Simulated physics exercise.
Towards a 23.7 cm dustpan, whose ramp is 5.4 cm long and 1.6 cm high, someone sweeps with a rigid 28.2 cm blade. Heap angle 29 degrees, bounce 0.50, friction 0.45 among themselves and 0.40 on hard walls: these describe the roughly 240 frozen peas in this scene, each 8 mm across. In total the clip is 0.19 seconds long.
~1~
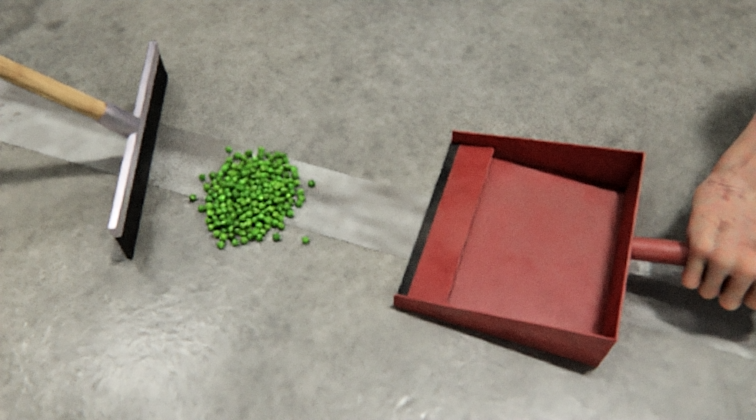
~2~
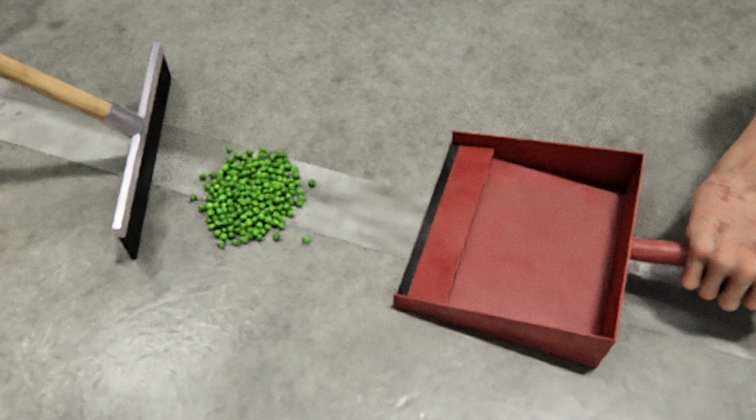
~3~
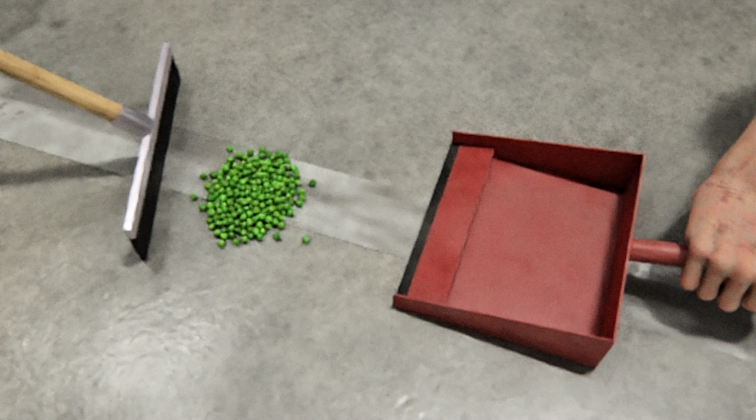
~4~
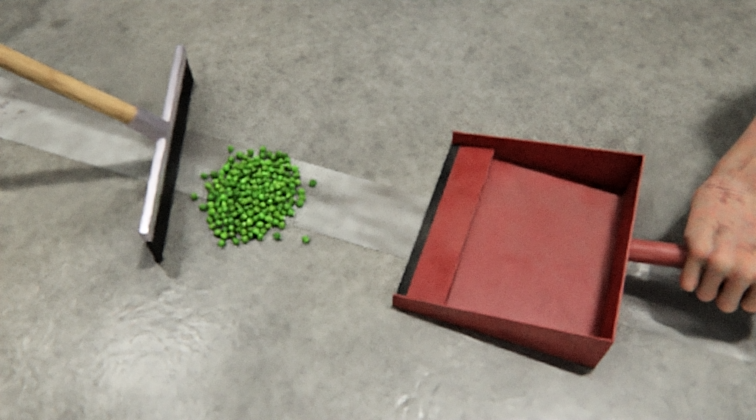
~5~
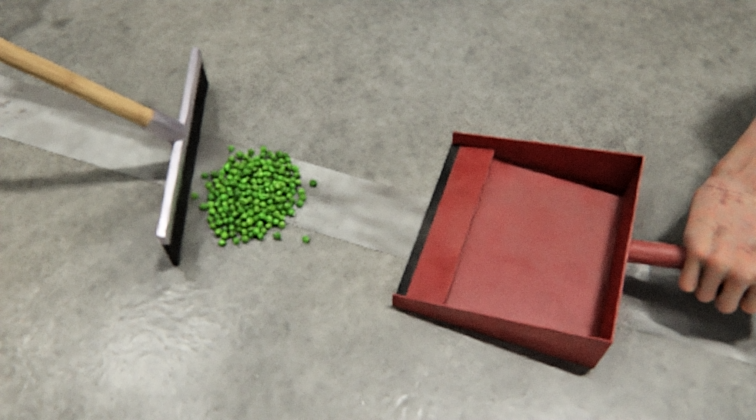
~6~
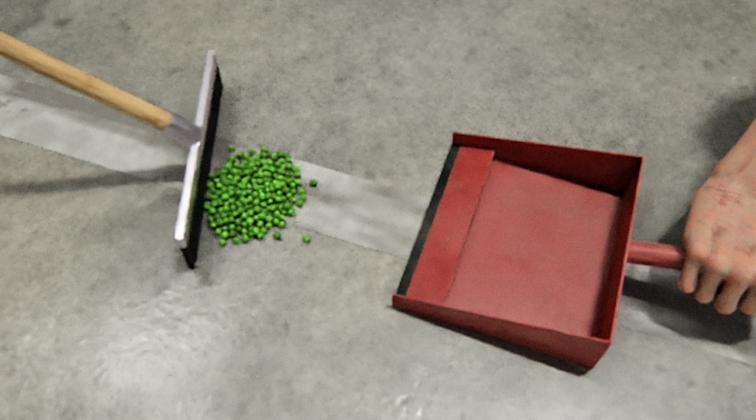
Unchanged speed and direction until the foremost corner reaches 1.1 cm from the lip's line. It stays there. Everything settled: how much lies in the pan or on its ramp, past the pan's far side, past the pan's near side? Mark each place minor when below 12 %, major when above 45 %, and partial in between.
In the pan or on its ramp - minor; past the pan's far side - minor; past the pan's near side - minor.
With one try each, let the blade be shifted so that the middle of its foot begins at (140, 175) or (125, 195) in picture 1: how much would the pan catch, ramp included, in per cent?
5 and 5 per cent, roughly.
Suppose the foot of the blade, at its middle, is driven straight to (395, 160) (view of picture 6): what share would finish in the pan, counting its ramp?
That would come to near 20 percent.
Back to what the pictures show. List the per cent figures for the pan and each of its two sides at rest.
Final, in %: Pan 10, far side 10, near side 5.
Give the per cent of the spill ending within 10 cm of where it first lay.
I'd say about 0 per cent.
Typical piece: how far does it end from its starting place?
Roughly 20 centimetres.
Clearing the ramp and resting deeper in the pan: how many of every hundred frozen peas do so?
About 0 %.
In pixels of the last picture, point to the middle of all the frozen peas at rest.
Near (413, 210).
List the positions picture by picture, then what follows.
In the first frame, blade from (116, 231) to (155, 50), moved 0.0 cm, 0 of the pieces shifted so far; middle of the pieces at (251, 193); pan at (534, 248).
In the second frame, blade from (120, 231) to (159, 51), moved 0.4 cm, 0 of the pieces shifted so far; middle of the pieces at (251, 193).
In the third frame, blade from (131, 233) to (168, 52), moved 1.5 cm, 0 of the pieces shifted so far; middle of the pieces at (252, 193).
In the fourth frame, blade from (147, 236) to (182, 54), moved 3.3 cm, 0 of the pieces shifted so far; middle of the pieces at (252, 193).
In the fifth frame, blade from (164, 239) to (198, 56), moved 5.3 cm, 0 of the pieces shifted so far; middle of the pieces at (253, 192).
In the sixth frame, blade from (182, 242) to (213, 59), moved 7.3 cm, 4 of the pieces shifted so far; middle of the pieces at (253, 192); pan at (532, 250).
Then, 0.22 s after the last picture, middle of the blade 17 cm from the lip; 0 % over the lip, far side 0 %, near side 0 %.
Then, 0.36 s after the last picture, middle of the blade 10 cm from the lip; 0 % over the lip, far side 0 %, near side 0 %.
Then, 0.63 s after the last picture, middle of the blade 6 cm from the lip; 10 % over the lip, far side 5 %, near side 5 %.
In the end, pan 10 %, far side 10 %, near side 5 %, in front of the lip or behind the blade 80 %.
